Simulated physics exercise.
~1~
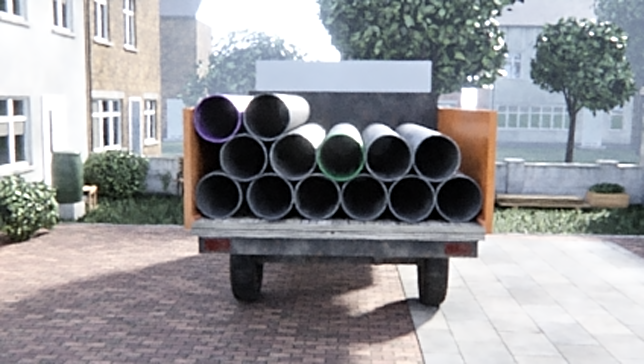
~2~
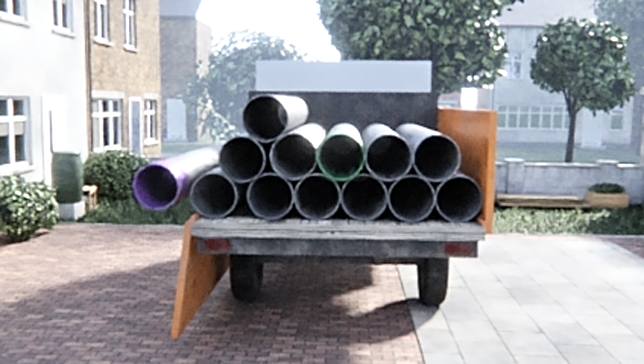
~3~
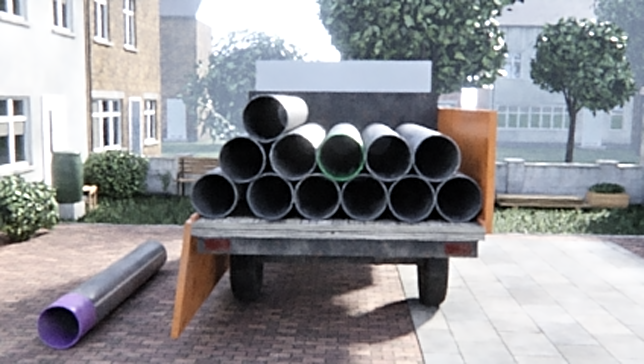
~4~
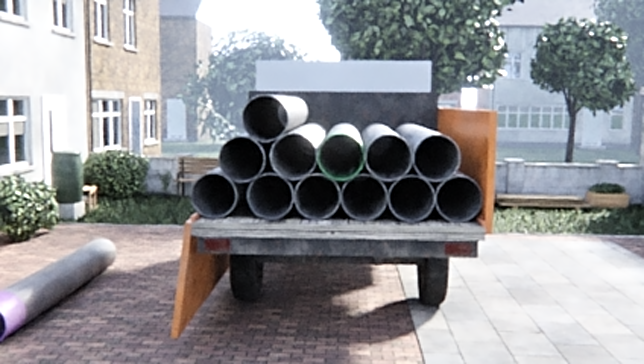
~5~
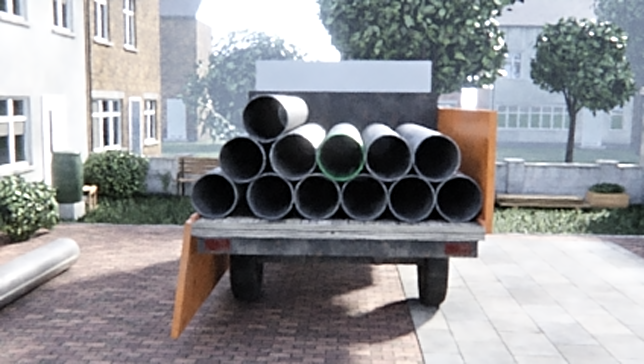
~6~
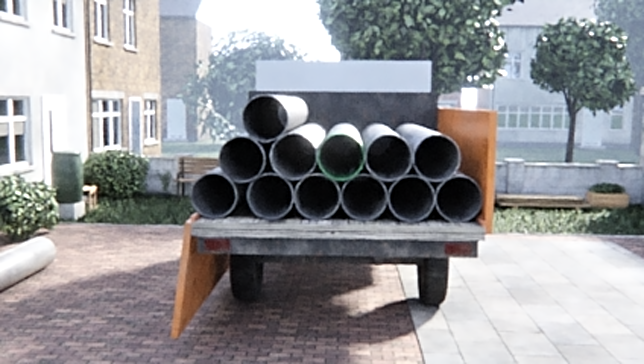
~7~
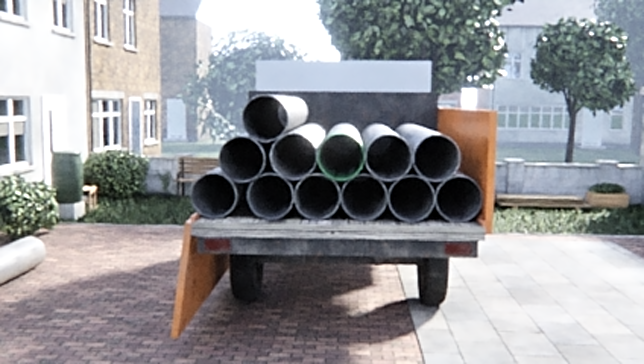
Purple-ended pipe dropping off the left of a parked flatbed lorry as its side falls open, rolling left, the others staying stacked.
